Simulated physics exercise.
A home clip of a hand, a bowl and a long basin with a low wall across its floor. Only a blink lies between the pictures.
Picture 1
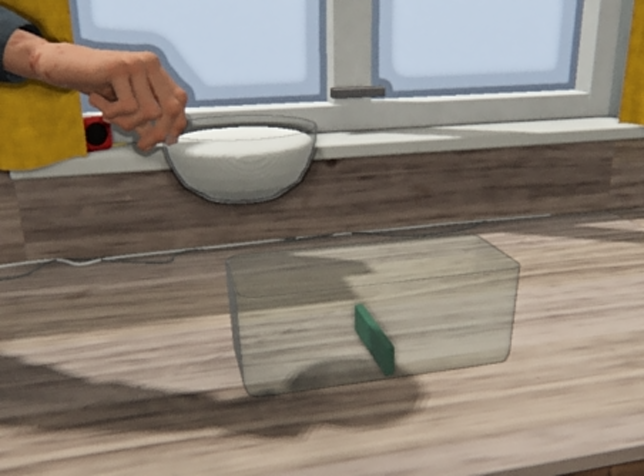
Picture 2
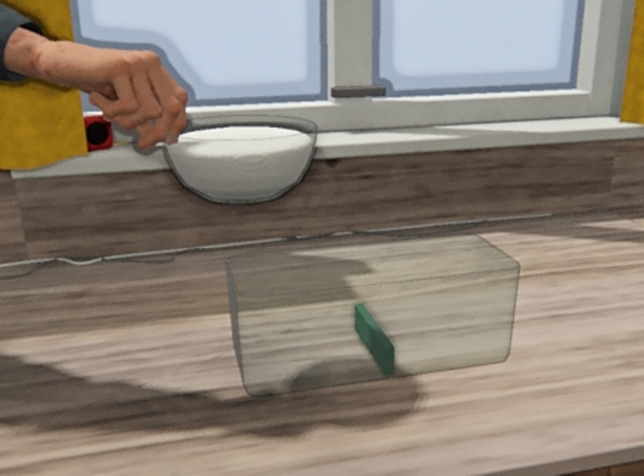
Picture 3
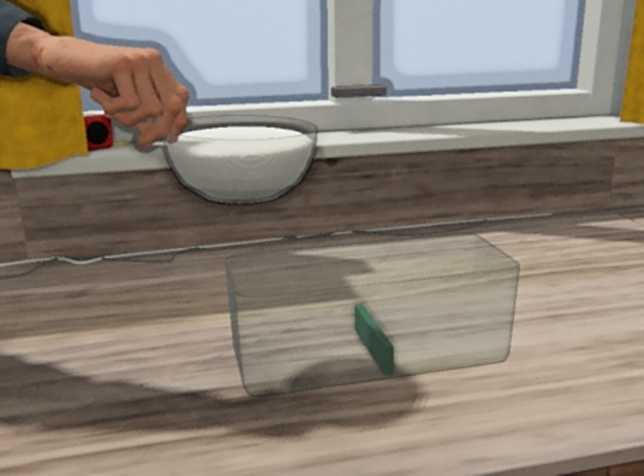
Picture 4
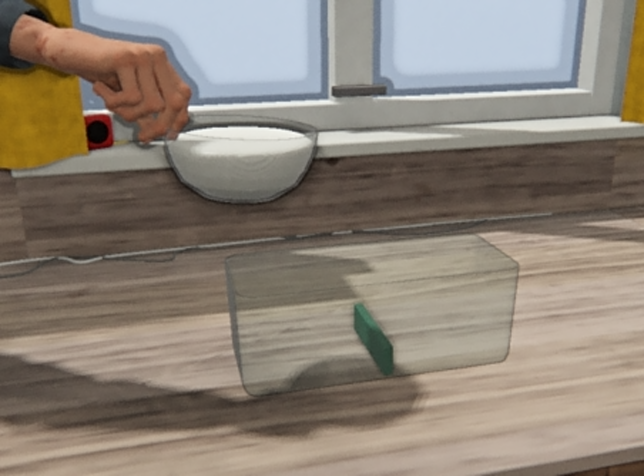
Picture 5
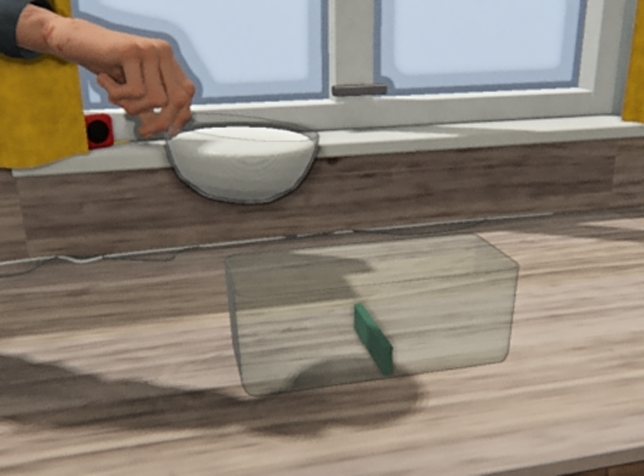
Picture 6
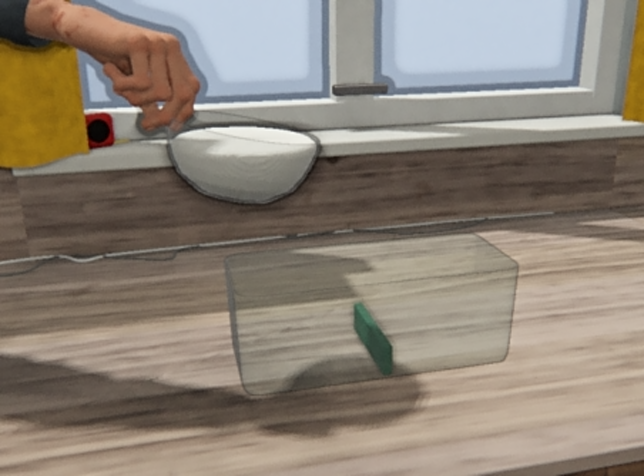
A hand at the upper left holds a clear bowl of white milk above a see-through basin with a low green wall across its floor. At first the bowl is almost level, then the hand rises slightly and the bowl leans a little, its right rim dipping while the basin stays still.
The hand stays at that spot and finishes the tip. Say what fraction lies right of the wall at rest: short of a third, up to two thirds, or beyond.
The share right of the wall is from a third to two thirds.
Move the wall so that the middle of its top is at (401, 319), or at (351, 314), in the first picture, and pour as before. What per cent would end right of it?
The first gives 10 %, the second 70 %.
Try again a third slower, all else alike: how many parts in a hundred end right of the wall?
Some 50 per cent.
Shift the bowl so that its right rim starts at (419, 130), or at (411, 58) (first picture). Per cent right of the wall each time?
About 75 and 70 per cent.
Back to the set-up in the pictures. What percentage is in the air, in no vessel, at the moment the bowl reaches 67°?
It comes to 40 per cent or so.
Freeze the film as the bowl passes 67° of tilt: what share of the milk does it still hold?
About 40 per cent.
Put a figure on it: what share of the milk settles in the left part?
It comes to 50 per cent or so.
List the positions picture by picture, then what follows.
In the first frame, it leans 0°; its right rim is at (314, 125); the milk meets the walls at (166, 144) and (310, 135); the long basin's rim runs from (231, 278) to (497, 250); the wall's top is at (373, 326).
In the second frame, it leans 1°; its right rim is at (314, 125); the milk meets the walls at (166, 143) and (310, 136).
In the third frame, it leans 2°; its right rim is at (315, 127); the milk meets the walls at (167, 142) and (310, 137).
In the fourth frame, it leans 4°; its right rim is at (315, 130); the milk meets the walls at (167, 141) and (311, 138).
In the fifth frame, it leans 8°; its right rim is at (316, 135); the milk meets the walls at (170, 141) and (312, 139).
In the sixth frame, it leans 12°; its right rim is at (317, 140); the milk meets the walls at (170, 141) and (314, 138).
A moment on, the bowl is tipped part way and 42 per cent is still to pour, 6 is left of the wall and 14 right of it.
Next, the bowl is tipped on its side and 2 per cent is still to pour, 44 is left of the wall and 47 right of it.
Then the bowl is tipped right over and 0 per cent is still to pour, 51 is left of the wall and 47 right of it.
Later the bowl is tipped right over and 0 per cent is still to pour, 51 is left of the wall and 47 right of it.
At rest 51 per cent lies left of the wall, 47 right of it and 1 outside.
